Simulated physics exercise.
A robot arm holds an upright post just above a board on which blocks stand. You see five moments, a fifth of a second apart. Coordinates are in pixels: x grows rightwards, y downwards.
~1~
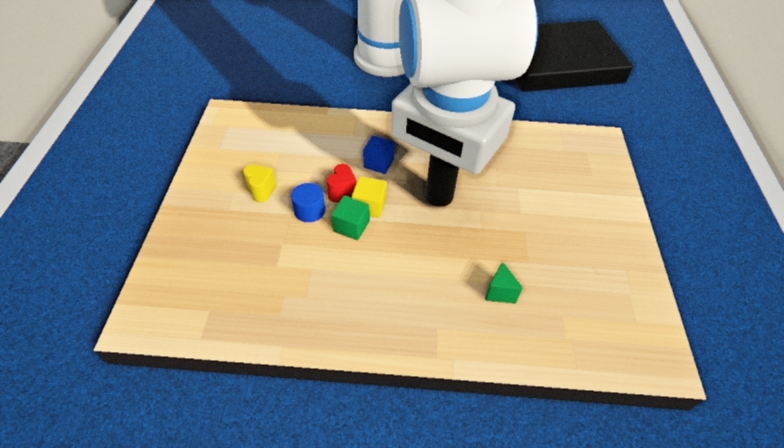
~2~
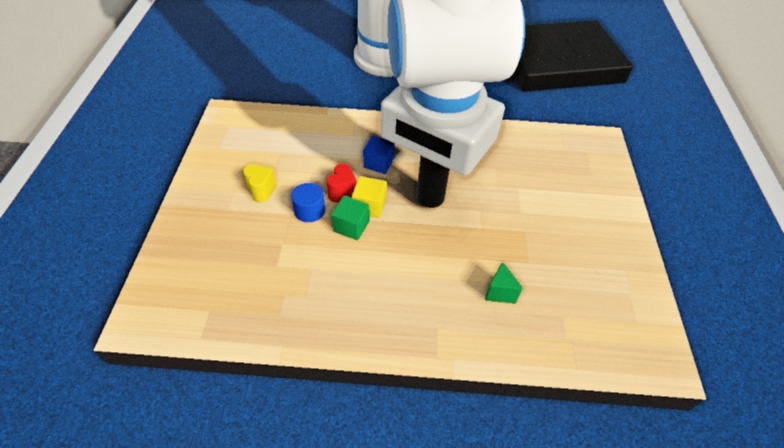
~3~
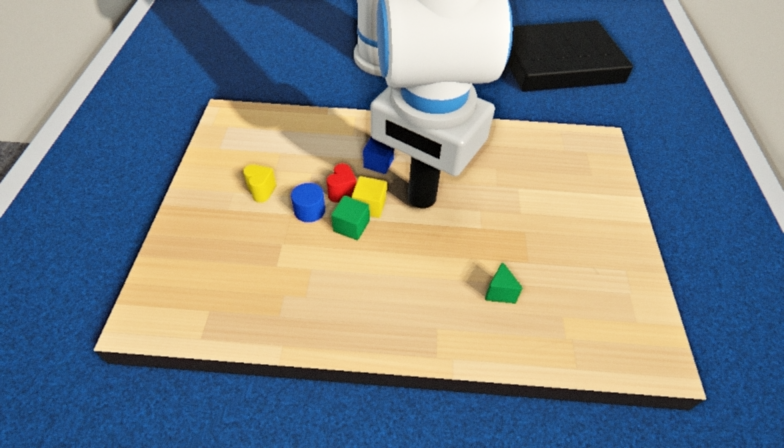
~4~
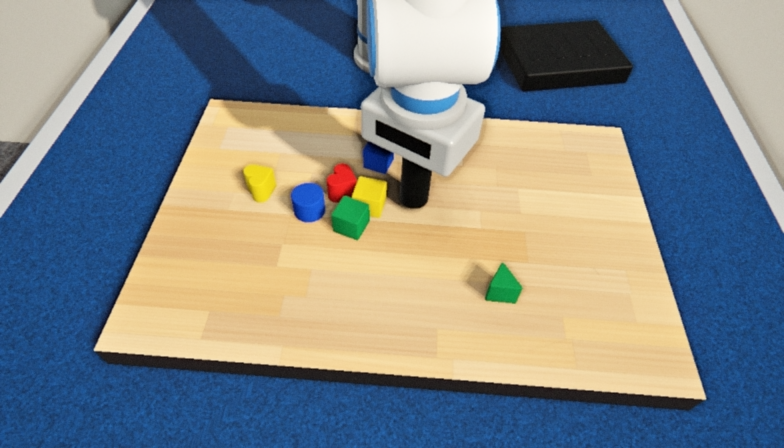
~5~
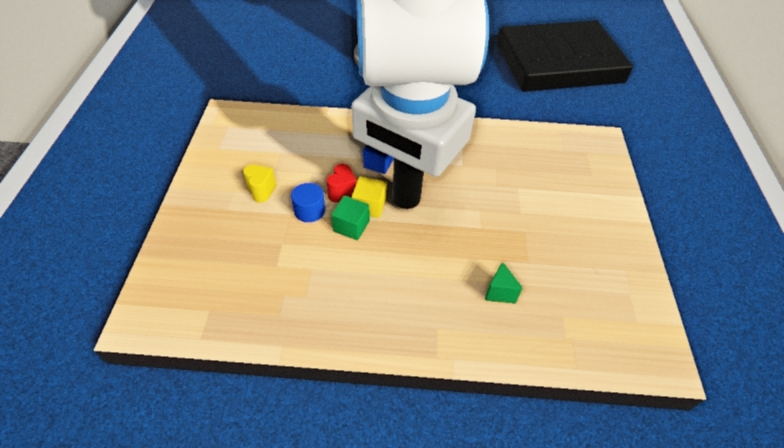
At the start, a robot arm holds a dark post over a wooden board, to the right of a cluster of red, yellow, blue and green blocks. The arm then moves the post slowly left, closing the gap to the yellow square block, while all the blocks stay still.
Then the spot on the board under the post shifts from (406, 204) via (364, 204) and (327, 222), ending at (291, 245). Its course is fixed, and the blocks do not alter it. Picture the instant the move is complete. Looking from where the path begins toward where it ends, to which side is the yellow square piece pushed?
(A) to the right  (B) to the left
It's A.
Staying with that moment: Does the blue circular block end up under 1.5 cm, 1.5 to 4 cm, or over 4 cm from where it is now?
It's set to move over 4 cm.
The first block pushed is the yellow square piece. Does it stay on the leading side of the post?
It falls back or aside.
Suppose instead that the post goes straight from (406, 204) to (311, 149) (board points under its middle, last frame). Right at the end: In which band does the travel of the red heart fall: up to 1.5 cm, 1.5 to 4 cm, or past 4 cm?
The middle band: 1.5 to 4 cm.
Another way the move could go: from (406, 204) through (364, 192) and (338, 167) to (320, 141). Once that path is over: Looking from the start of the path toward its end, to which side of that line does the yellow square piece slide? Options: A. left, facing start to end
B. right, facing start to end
The one that fits is A, left, facing start to end.
On the path given first. One third of the way, post (363, 199); blue circular block (302, 194); red heart (319, 170), turned 75° clockwise; green square piece (346, 212), turned 30° anticlockwise; yellow square piece (333, 191), turned 20° anticlockwise.
Two thirds of the way, post (326, 217); blue circular block (264, 197); red heart (319, 170), turned 75° clockwise; green square piece (342, 225), turned 55° anticlockwise; yellow square piece (295, 200).
At the end, post (290, 239); blue circular block (246, 195); red heart (319, 170), turned 75° clockwise; green square piece (342, 226), turned 60° anticlockwise; yellow square piece (271, 209), turned 30° clockwise.
